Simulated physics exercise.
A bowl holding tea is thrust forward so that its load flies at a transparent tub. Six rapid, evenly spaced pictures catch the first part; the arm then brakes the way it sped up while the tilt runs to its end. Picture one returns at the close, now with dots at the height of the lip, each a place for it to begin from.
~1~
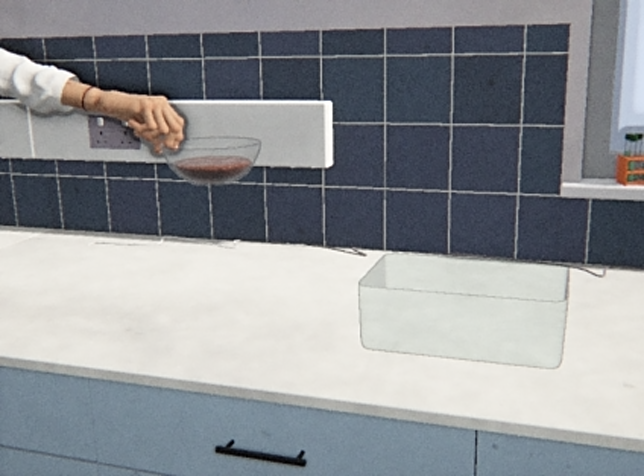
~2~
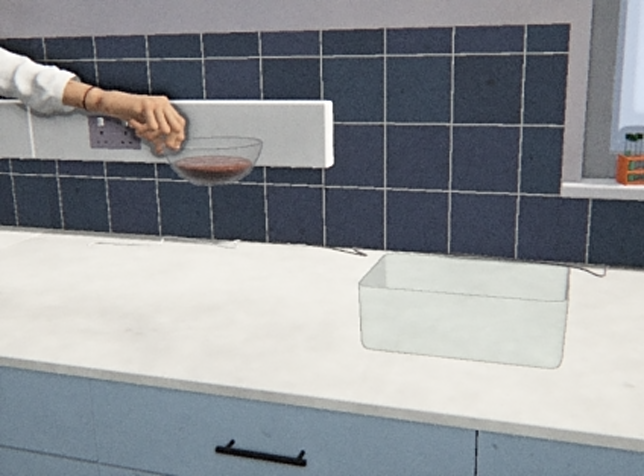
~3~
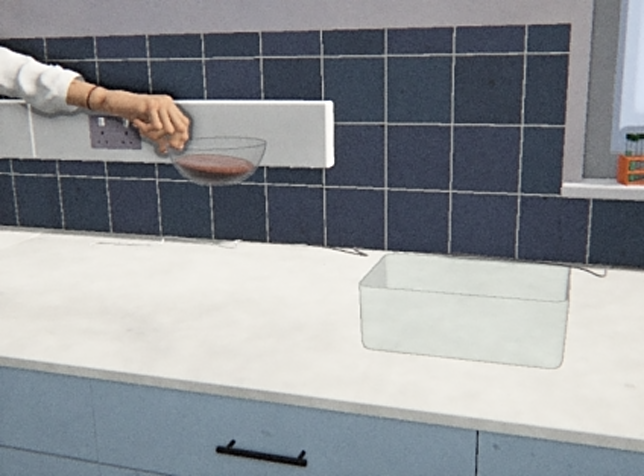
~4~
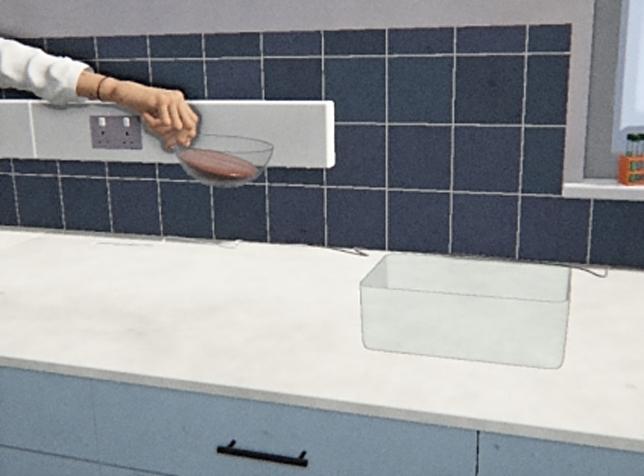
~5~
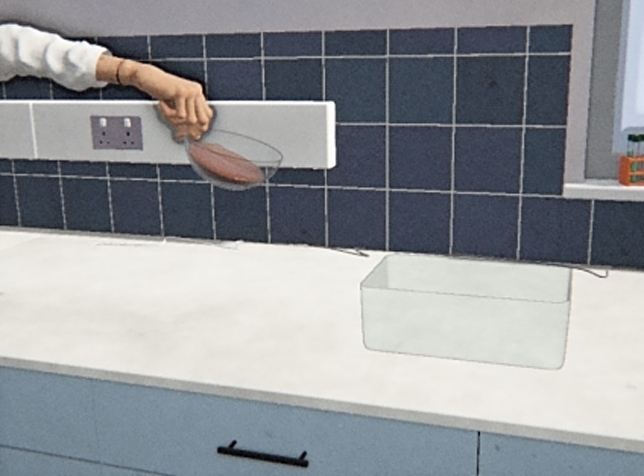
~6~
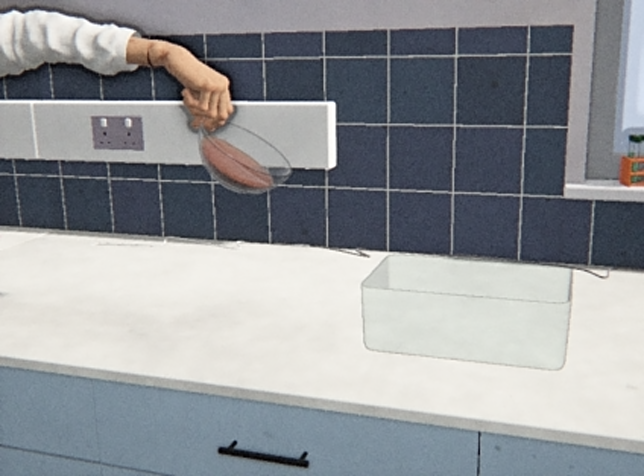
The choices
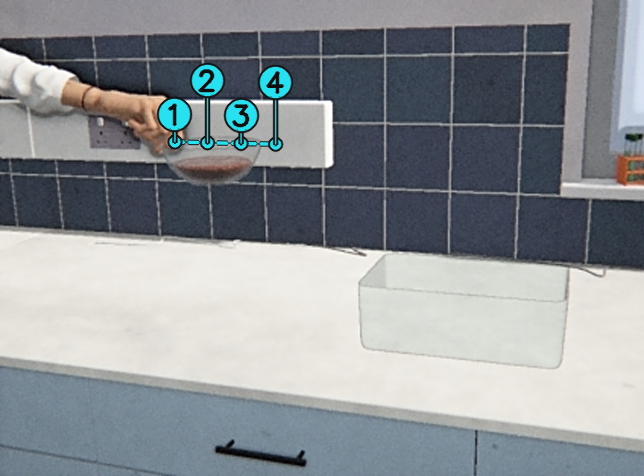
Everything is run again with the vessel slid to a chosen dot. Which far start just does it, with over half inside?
Take 4.
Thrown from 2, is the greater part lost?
Yes.
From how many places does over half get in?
One of the four.
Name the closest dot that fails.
It is 3.
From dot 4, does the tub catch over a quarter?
Yes, it does.
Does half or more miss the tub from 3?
Yes.
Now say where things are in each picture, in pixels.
Upright, lip at (256, 143); tub from (361, 347) to (562, 368); nothing has left yet.
Upright, lip at (257, 143); nothing has left yet.
Upright, lip at (261, 144); nothing has left yet.
Tipped about 6°, lip at (269, 149); nothing has left yet.
Tipped about 17°, lip at (278, 160); nothing has left yet.
Tipped about 32°, lip at (287, 174); nothing has left yet.
On the marked copy, 1 at (174, 142); 2 at (207, 142); 3 at (241, 143); 4 at (275, 144).
If 1 is chosen, about 0 % lands in the tub, 100 % falls short.
If 2 is chosen, about 0 % lands in the tub, 100 % falls short.
If 3 is chosen, about 0 % lands in the tub, 97 % falls short and 3 % goes beside or beyond.
If 4 is chosen, about 87 % lands in the tub, 6 % falls short and 7 % goes beside or beyond.
